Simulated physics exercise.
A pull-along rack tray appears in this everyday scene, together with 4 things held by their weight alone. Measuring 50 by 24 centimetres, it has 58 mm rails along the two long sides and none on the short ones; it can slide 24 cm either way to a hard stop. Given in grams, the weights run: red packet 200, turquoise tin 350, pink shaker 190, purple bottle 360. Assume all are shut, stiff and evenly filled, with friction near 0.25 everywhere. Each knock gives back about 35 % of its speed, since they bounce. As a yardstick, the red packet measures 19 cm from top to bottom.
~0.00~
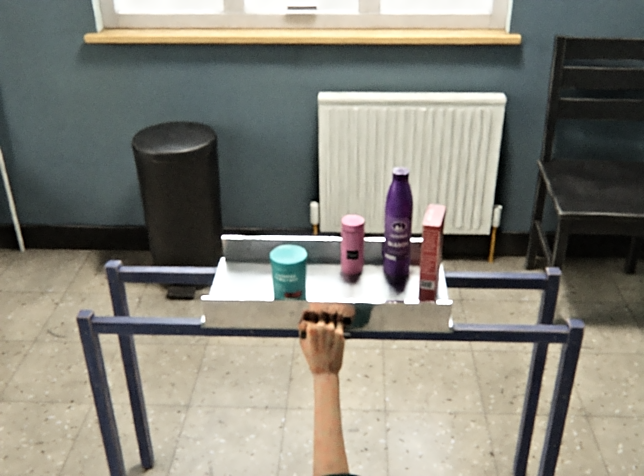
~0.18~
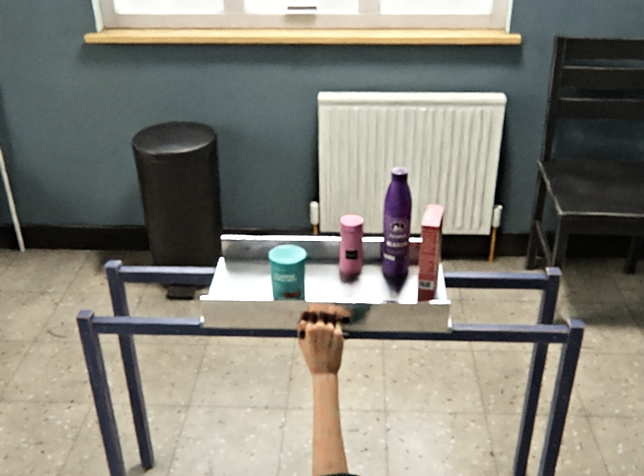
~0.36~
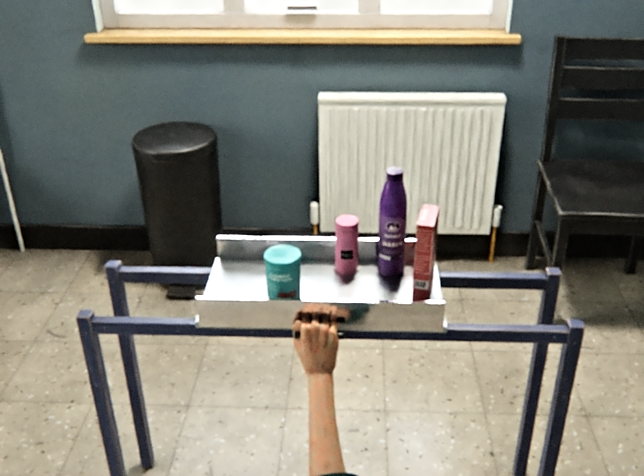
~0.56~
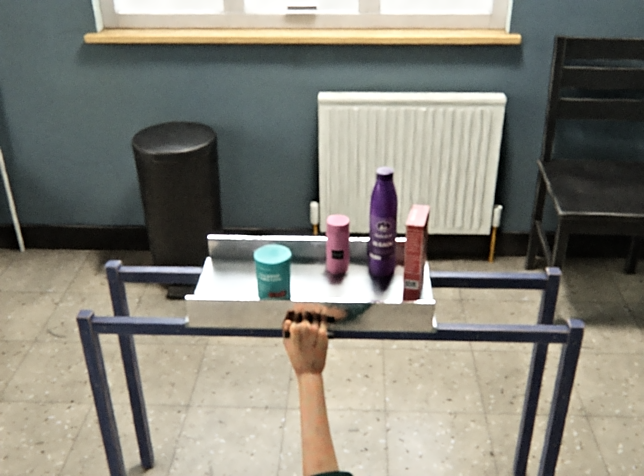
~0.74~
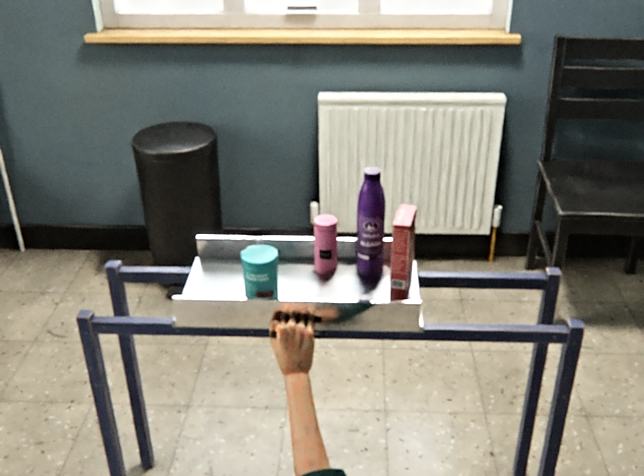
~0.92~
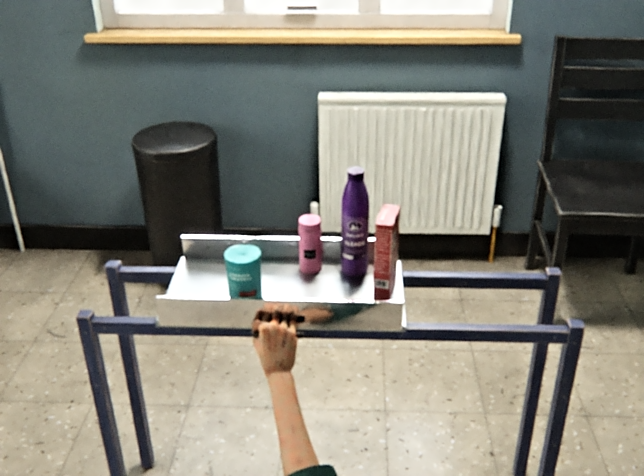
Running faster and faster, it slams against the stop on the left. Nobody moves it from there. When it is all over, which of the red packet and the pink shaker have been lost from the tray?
My prediction: The red packet is still carried by the tray; the pink shaker is still carried by the tray.
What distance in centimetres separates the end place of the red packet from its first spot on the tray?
Displacement: Approx. 1 cm.
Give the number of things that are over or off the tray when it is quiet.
The answer is 0.
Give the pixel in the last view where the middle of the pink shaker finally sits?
You'll find it at about (238, 243).
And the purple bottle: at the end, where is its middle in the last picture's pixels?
Resting point, approx. (281, 221) px.
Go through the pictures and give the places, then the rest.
The first picture shows tray midway; red packet (431, 254); pink shaker (353, 245).
The second picture shows tray midway; turquoise tin (288, 278); purple bottle (397, 222).
In the third picture, tray has slid 1 cm left; turquoise tin (283, 278); purple bottle (393, 222).
In the fourth picture, tray has slid 3 cm left; turquoise tin (274, 278); purple bottle (383, 222).
In the fifth picture, tray has slid 6 cm left; turquoise tin (261, 278); purple bottle (371, 222).
In the sixth picture, tray has slid 9 cm left; red packet (386, 253); pink shaker (310, 244).
Around 1.52 s, tray has slid 24 cm left; red packet at 3° to upright near (310, 252); pink shaker shifted 2 cm near (239, 243); purple bottle shifted 2 cm.
Around 2.32 s, tray has slid 24 cm left; pink shaker shifted 2 cm near (238, 243); purple bottle shifted 2 cm; turquoise tin shifted 2 cm.
Around 3.42 s, tray has slid 24 cm left; red packet at 4° to upright near (309, 252); pink shaker shifted 2 cm near (238, 243); purple bottle shifted 2 cm.
Finally (4.3 s), all 4 still in place (within 5 cm). In the last view, red packet near (311, 252), pink shaker near (238, 243).
